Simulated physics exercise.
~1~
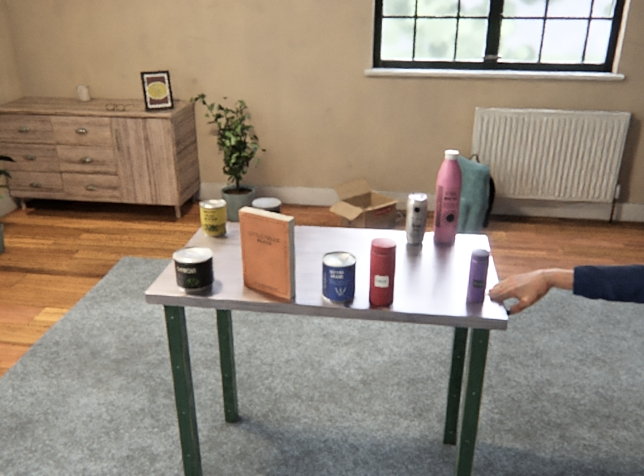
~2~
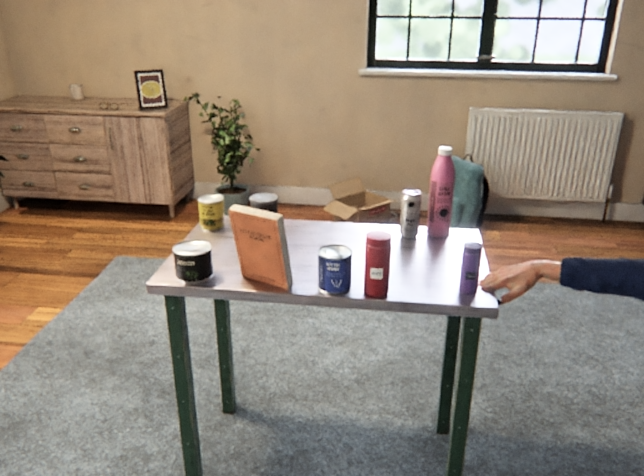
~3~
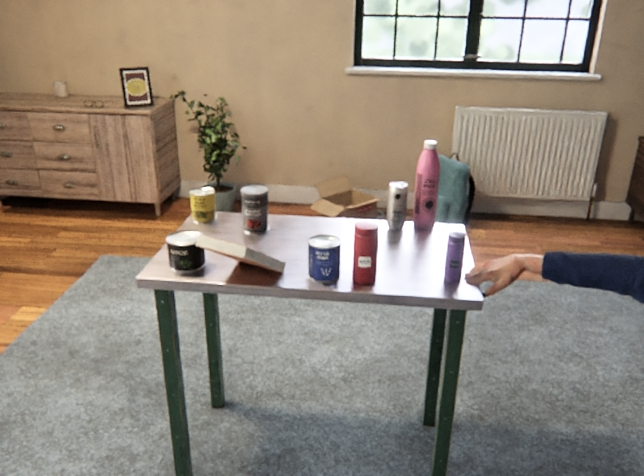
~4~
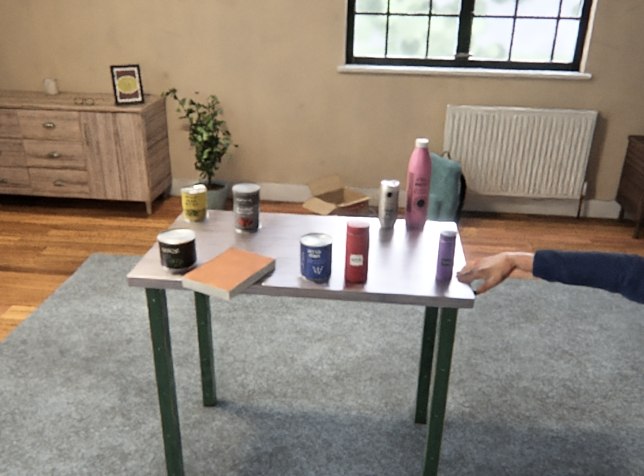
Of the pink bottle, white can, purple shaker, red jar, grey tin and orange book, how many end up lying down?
One of them ends up lying down, the orange book. The other five are still standing on the table.
On a table with a hand at its edge, an orange book topples flat among containers.
